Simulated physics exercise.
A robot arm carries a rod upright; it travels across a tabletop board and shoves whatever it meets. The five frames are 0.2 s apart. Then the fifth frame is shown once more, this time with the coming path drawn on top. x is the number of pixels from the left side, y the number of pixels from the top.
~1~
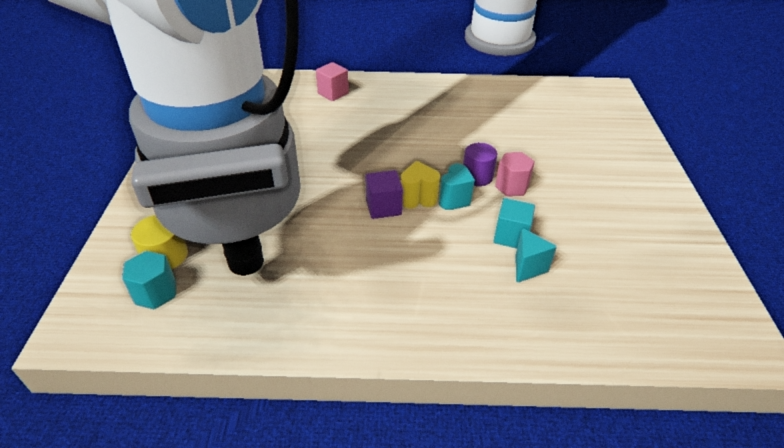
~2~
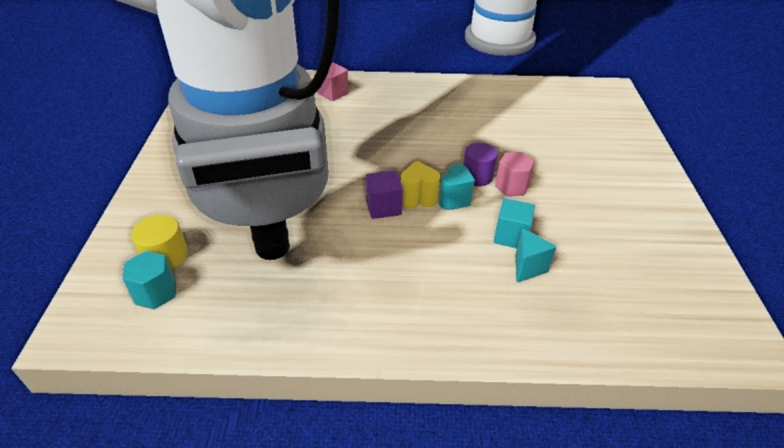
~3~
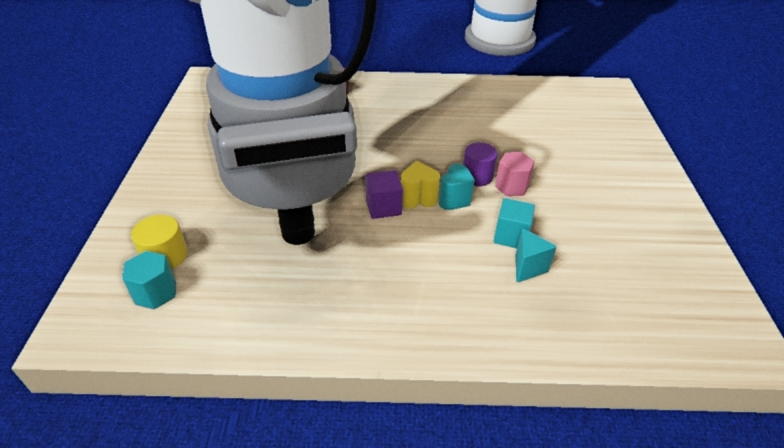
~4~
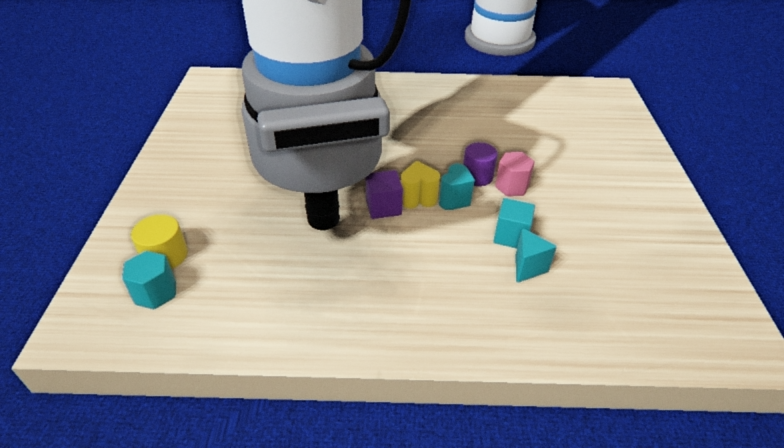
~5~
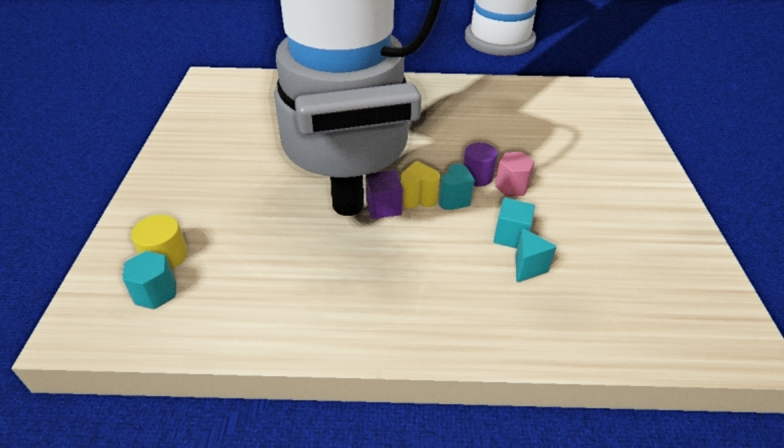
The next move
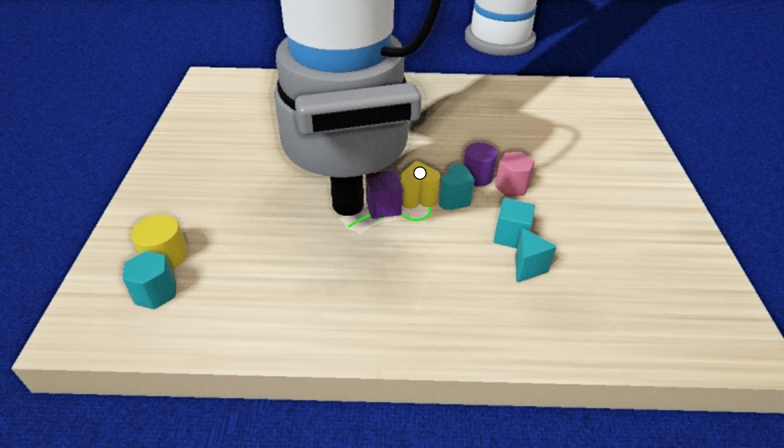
At the start, a robot arm with a black rod stands at the left of a wooden board, near a yellow and a turquoise block. The rod moves right and slightly away from the viewer, ending close beside the purple block in a cluster of colored blocks, which stay in place.
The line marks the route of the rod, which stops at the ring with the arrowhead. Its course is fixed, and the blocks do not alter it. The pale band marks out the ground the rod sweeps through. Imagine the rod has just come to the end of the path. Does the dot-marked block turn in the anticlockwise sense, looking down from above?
Going by the path, no.
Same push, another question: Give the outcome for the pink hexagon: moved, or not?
It will be resting on its spot.
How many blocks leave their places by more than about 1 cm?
2 blocks.
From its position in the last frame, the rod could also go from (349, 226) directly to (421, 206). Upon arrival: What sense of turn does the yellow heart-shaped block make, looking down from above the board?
Clockwise rotation.
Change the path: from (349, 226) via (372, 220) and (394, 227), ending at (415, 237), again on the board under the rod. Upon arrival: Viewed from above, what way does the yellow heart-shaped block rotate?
I'd predict that, seen from above, the yellow heart-shaped block rotates clockwise.
Path on the board, from (349, 226) over (369, 216) and (391, 210) to (415, 210); the dot is on the yellow heart-shaped block.
The first path, step by step. Halfway along, rod (380, 193); purple square block (401, 171), turned 35° anticlockwise; yellow heart-shaped block (433, 163), turned 30° clockwise.
At the end, rod (417, 190); purple square block (417, 164), turned 70° anticlockwise; yellow heart-shaped block (441, 154), turned 65° clockwise; turquoise heart-shaped block in place; pink hexagon in place.
